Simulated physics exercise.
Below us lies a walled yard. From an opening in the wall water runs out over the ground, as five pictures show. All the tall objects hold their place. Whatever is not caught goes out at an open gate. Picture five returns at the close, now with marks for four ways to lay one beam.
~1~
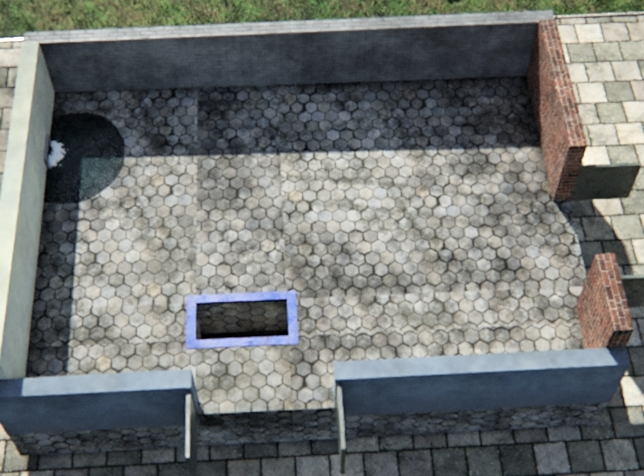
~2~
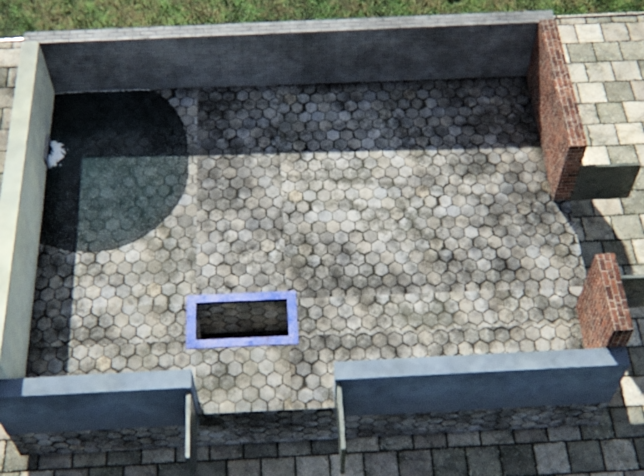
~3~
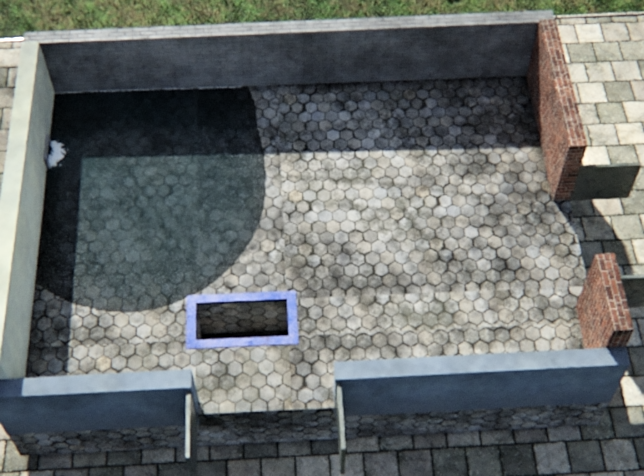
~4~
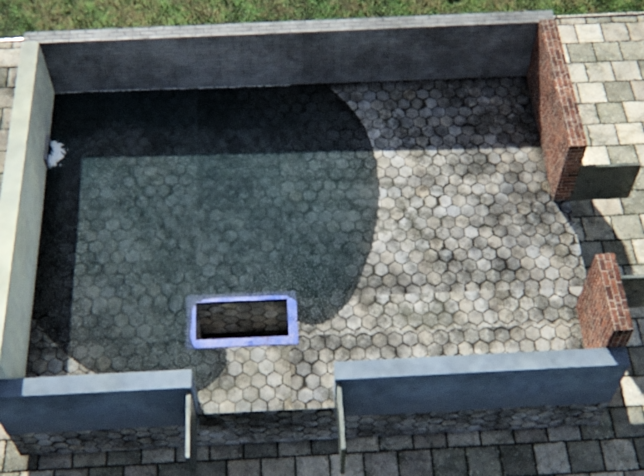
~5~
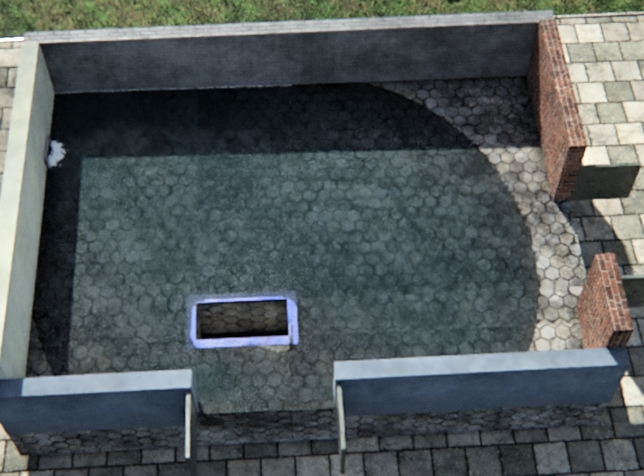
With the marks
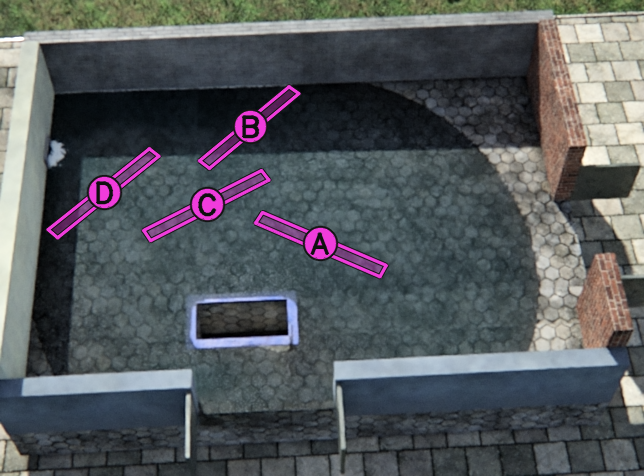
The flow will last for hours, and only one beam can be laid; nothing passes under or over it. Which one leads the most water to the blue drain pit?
I would pick spot B.
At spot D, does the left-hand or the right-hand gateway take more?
The right gate.
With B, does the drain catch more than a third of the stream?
Yes.
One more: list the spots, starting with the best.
B, A, C, D.
On the marked copy, A from (259, 217) to (383, 271); B from (204, 164) to (293, 90); C from (147, 235) to (265, 175); D from (52, 233) to (154, 152).
With A, about 28 % of the stream runs into the blue drain pit, about 71 % out by the gates.
With B, about 48 % of the stream runs into the blue drain pit, about 52 % out by the gates.
With C, about 15 % of the stream runs into the blue drain pit, about 84 % out by the gates.
With D, about 7 % of the stream runs into the blue drain pit, about 93 % out by the gates.
